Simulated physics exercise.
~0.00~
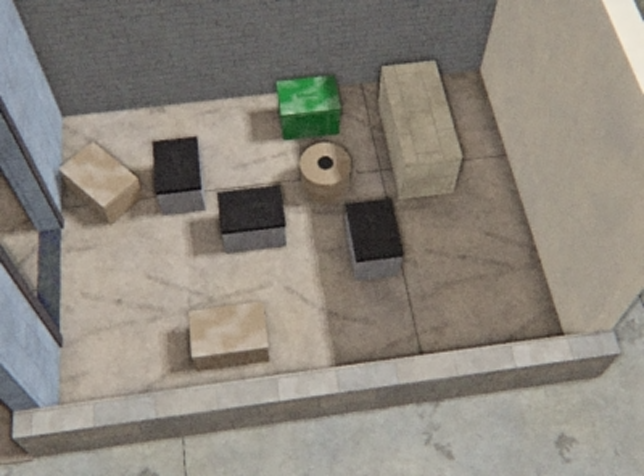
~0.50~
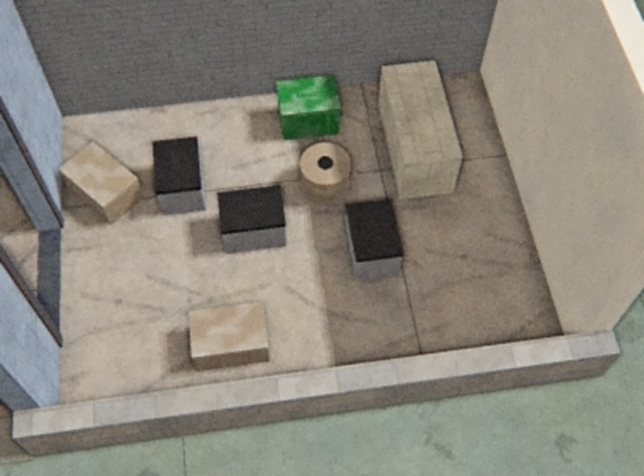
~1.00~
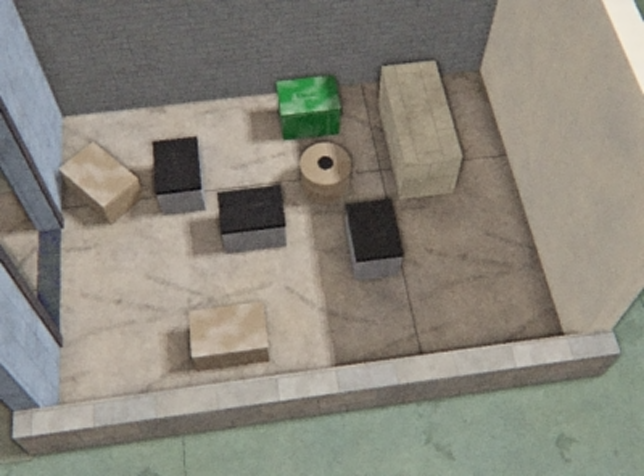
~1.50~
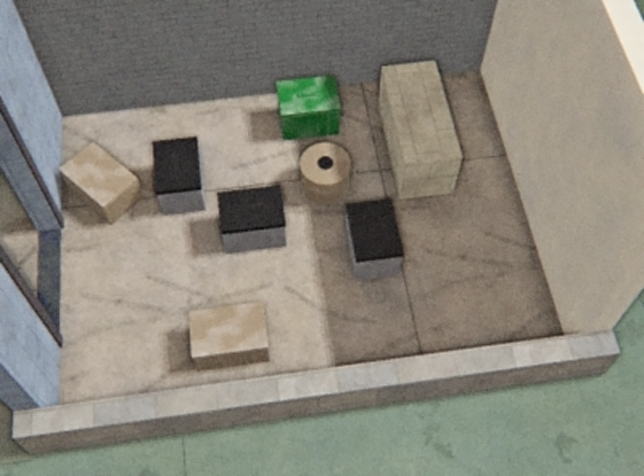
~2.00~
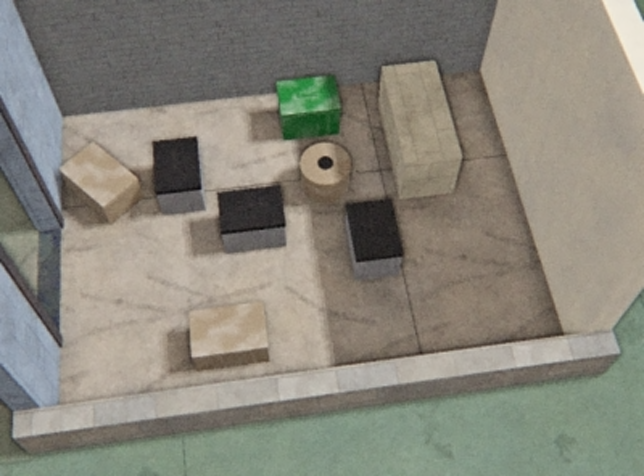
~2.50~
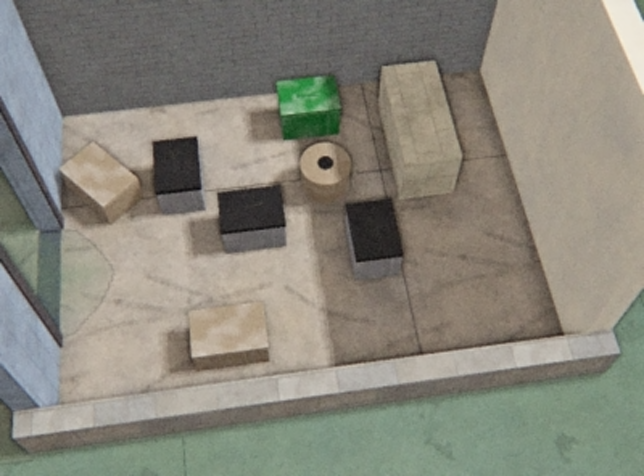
A ground-floor office with a grey back wall is seen from high above its low front wall. A green chest sits at the back, near a tall beige block and a round tan tub, with three dark-topped boxes mid-floor and pale boxes at left and front. Greenish water covers the grey ground outside, then a thin sheet spreads through the left opening, while the objects and camera stay still.
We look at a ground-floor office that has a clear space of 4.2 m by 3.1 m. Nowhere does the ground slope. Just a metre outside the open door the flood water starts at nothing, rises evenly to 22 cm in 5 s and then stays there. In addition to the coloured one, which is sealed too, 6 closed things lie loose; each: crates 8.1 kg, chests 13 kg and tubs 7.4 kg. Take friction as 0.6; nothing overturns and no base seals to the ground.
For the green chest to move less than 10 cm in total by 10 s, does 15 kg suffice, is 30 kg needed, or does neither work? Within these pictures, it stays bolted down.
Only the heavier one succeeds.
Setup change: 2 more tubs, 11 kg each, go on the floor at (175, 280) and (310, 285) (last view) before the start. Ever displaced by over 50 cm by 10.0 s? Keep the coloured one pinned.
Respectively, exceeded and exceeded.
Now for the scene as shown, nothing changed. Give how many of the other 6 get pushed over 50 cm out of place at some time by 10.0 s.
It adds up to 4.
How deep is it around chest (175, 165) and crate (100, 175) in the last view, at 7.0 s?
I'd put it at 6 cm and 2 cm respectively.
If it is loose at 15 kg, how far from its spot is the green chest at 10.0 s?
Displacement near 20 cm.
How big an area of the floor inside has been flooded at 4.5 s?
My estimate is roughly 4.5 m2.
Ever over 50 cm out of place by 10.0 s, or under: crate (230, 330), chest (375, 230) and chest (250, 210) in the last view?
Exceeds it; exceeds it; exceeds it.
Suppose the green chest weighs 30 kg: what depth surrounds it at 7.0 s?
About 4 cm.
After 3.5 s the green chest would be 0 cm from its start with 15 kg and 0 cm from its start with 30 kg; 0 cm of water round it then.
After 4.5 s the green chest would be 0 cm from its start with 15 kg and 0 cm from its start with 30 kg; 0 cm of water round it then.
After 7.0 s the green chest would be 0 cm from its start with 15 kg and 0 cm from its start with 30 kg; 4 cm of water round it then.
After 10.0 s the green chest would be 24 cm from its start with 15 kg and 0 cm from its start with 30 kg; 12 cm of water round it then.
